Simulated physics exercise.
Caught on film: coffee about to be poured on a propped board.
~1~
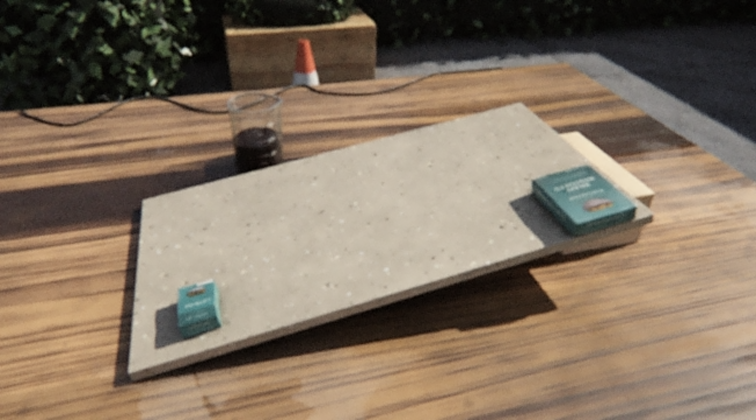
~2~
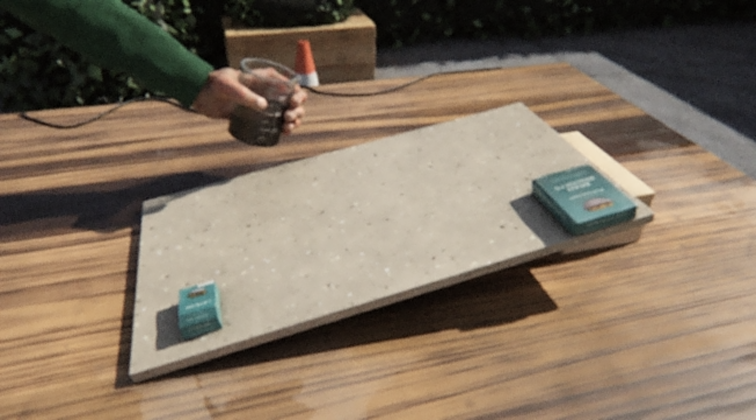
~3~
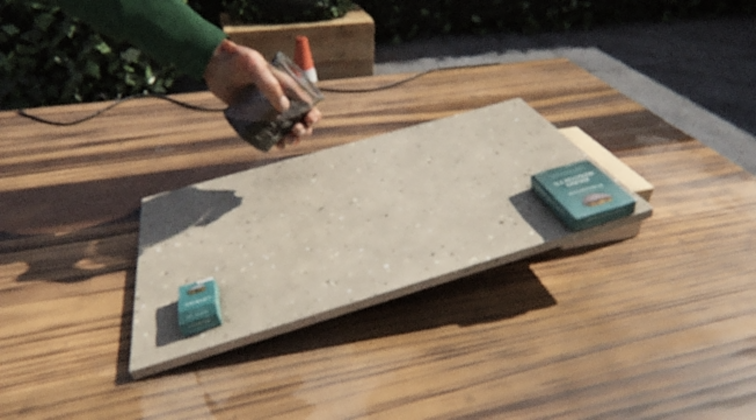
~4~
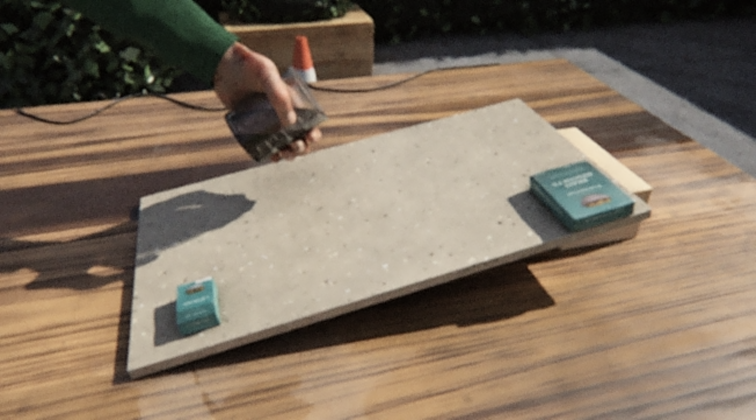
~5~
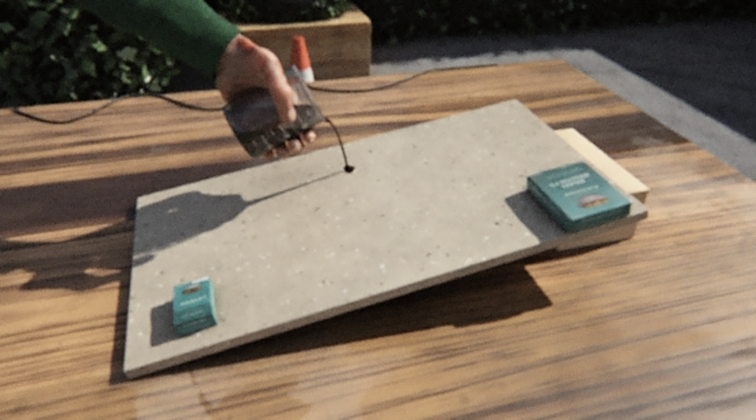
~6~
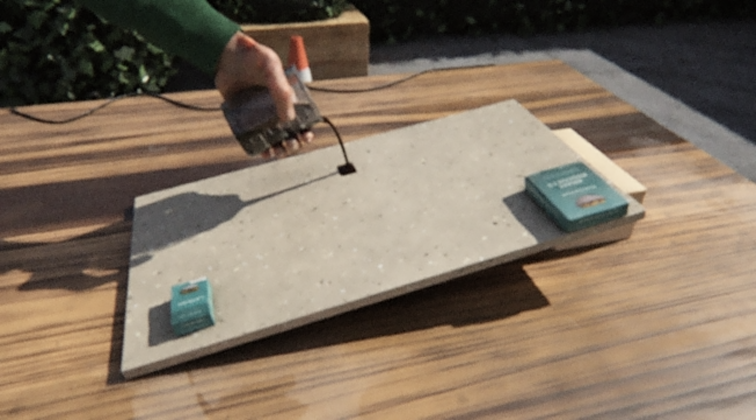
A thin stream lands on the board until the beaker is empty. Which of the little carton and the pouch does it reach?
On the left the little carton remains untouched, on the right the pouch remains untouched.
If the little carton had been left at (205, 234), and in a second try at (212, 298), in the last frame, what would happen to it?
At the first place it is reached, at the second it remains untouched.
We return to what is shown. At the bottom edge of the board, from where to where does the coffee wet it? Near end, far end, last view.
It runs from (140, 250) to (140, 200).
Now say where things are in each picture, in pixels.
In the first frame, the board slopes down to the left; beaker (256, 131) about a third full; little carton (199, 307); pouch (582, 199).
In the second frame, beaker about a third full, surface at (260, 109); little carton (200, 308).
In the third frame, beaker (274, 103) tipped 50° with all of its load; pouch (581, 194).
In the fourth frame, the board slopes down to the left; beaker (278, 115) tipped 60° with all of its load; little carton (198, 305).
In the fifth frame, the first of it lands; beaker (276, 112) tipped 65° with all of its load; pouch (577, 195).
In the sixth frame, the first of it lands; beaker (274, 112) tipped 65° with all of its load; little carton (192, 305); pouch (574, 195).
Next, it runs down to the left; the little carton is clear of it; the pouch is clear of it.
After that, it runs down to the left and off the end; the little carton is clear of it; the pouch is clear of it.
Finally, it runs down to the left and off the end; the little carton is clear of it; the pouch is clear of it.
